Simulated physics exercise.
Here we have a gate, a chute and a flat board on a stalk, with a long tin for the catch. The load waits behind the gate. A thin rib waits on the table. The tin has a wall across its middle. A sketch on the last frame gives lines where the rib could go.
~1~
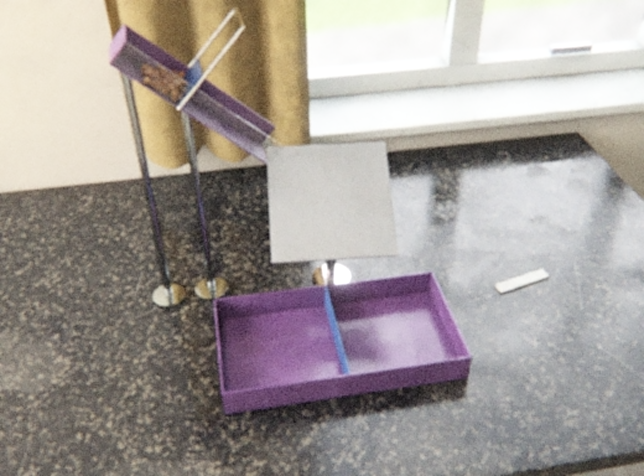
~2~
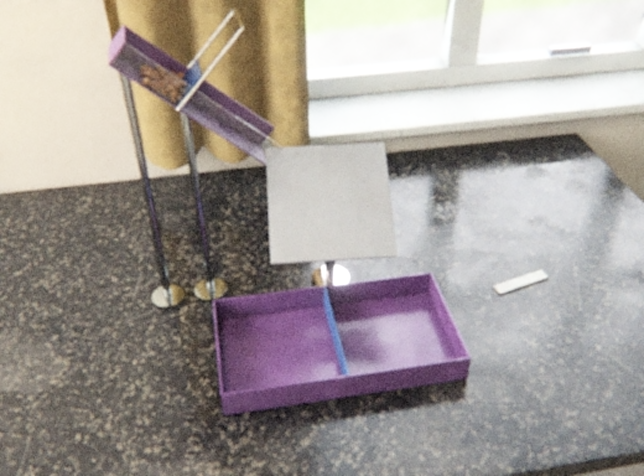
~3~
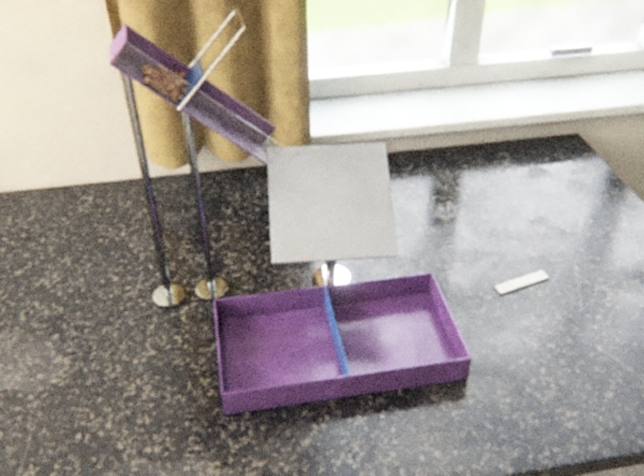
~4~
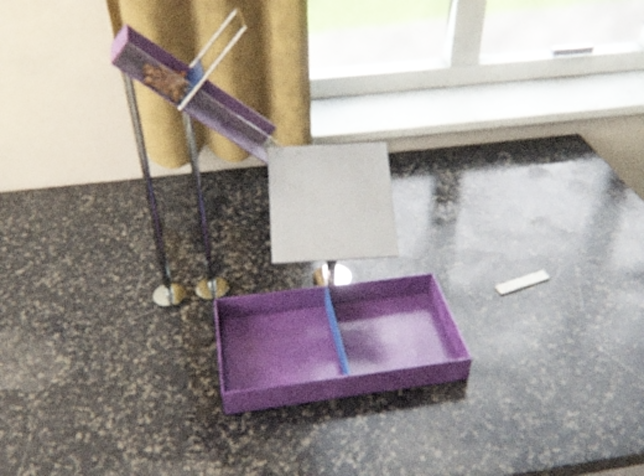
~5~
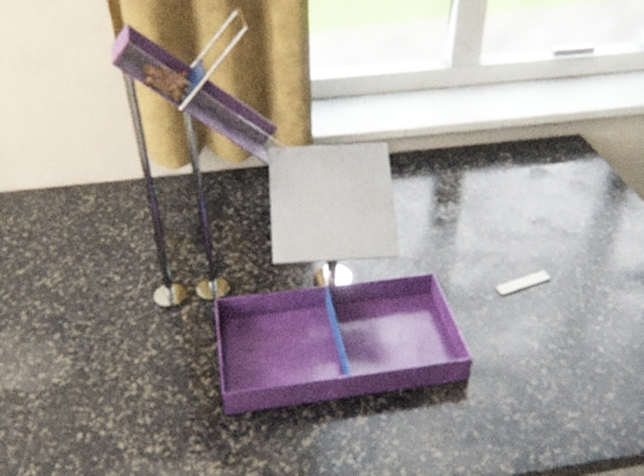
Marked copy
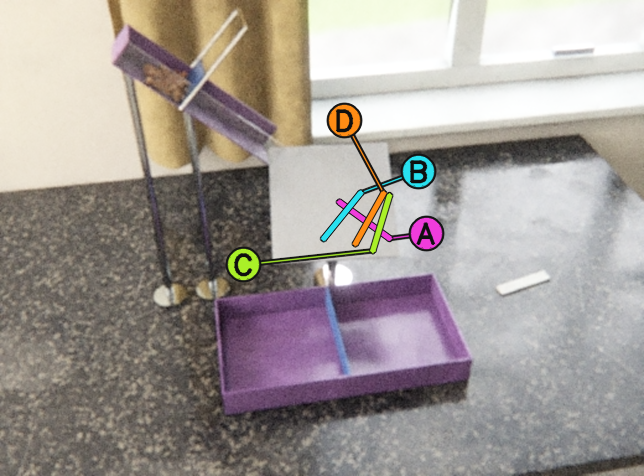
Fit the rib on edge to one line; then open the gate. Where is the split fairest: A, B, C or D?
D.
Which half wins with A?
Right.
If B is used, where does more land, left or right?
Left.
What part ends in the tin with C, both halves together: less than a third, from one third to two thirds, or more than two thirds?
More than two thirds.
On the marked copy, line A from (339, 202) to (389, 238); line B from (360, 192) to (323, 238); line C from (389, 195) to (372, 250); line D from (383, 193) to (355, 243).
With A, of what is caught, close to a quarter in the left half, the bulk in the right.
With B, of what is caught, the bulk in the left half, a small share in the right.
With C, of what is caught, close to a quarter in the left half, the bulk in the right.
With D, of what is caught, close to half in the left half, close to half in the right.
